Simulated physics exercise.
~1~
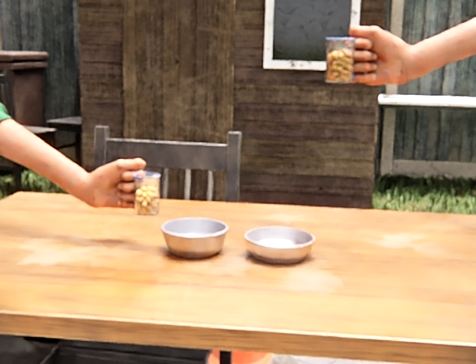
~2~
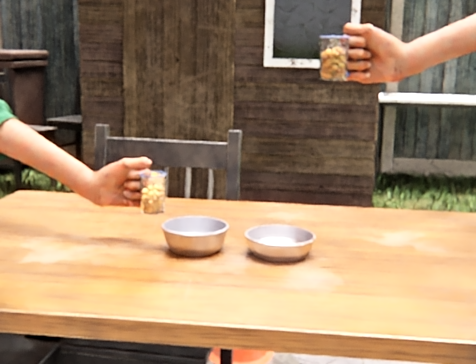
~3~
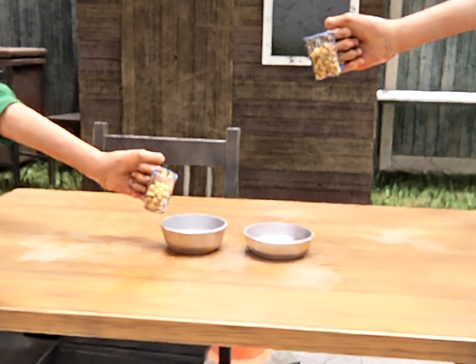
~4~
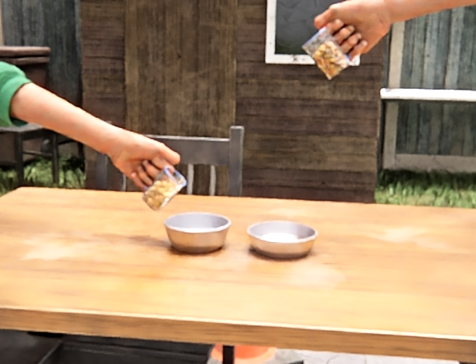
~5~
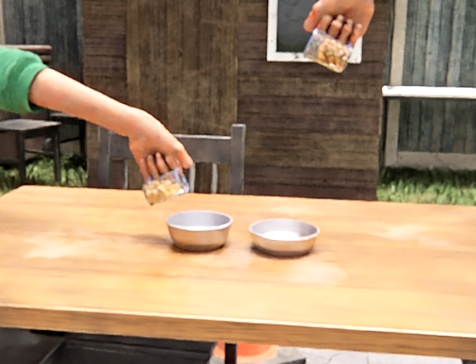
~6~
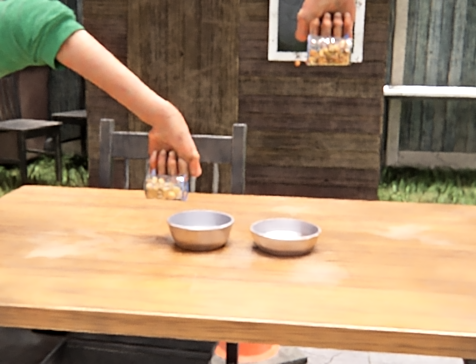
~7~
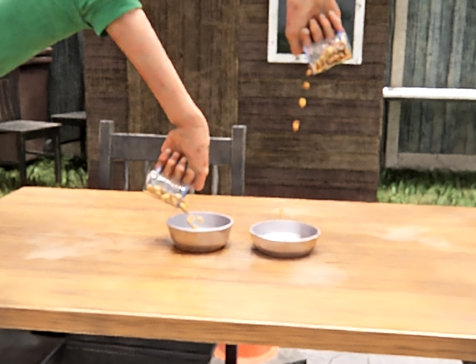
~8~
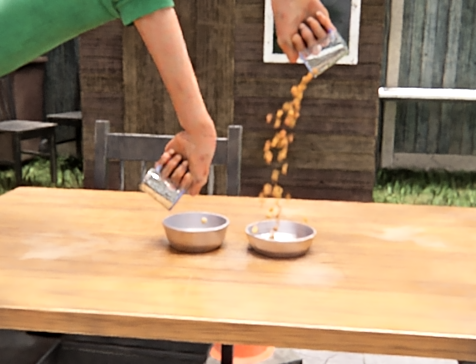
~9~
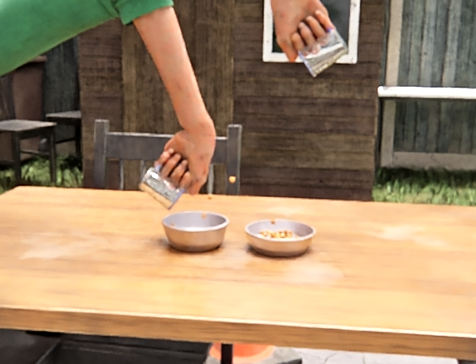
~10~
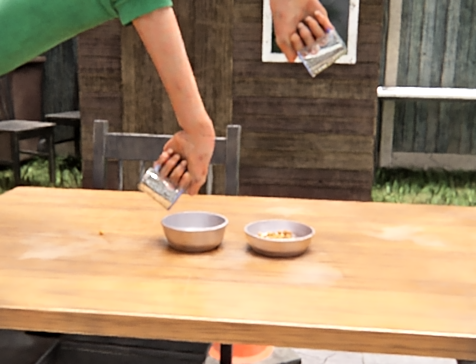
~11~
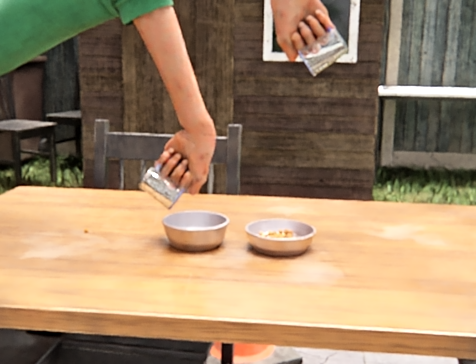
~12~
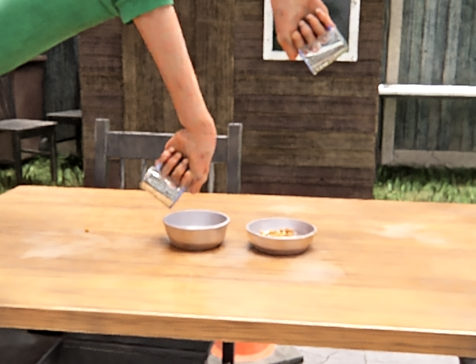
Two hands held clear cups of small yellowish pieces over a pair of metal dishes on a wooden table, the right one higher, then tipped them upside down; the left cupful all landed in its dish, while a few pieces from the right got away.
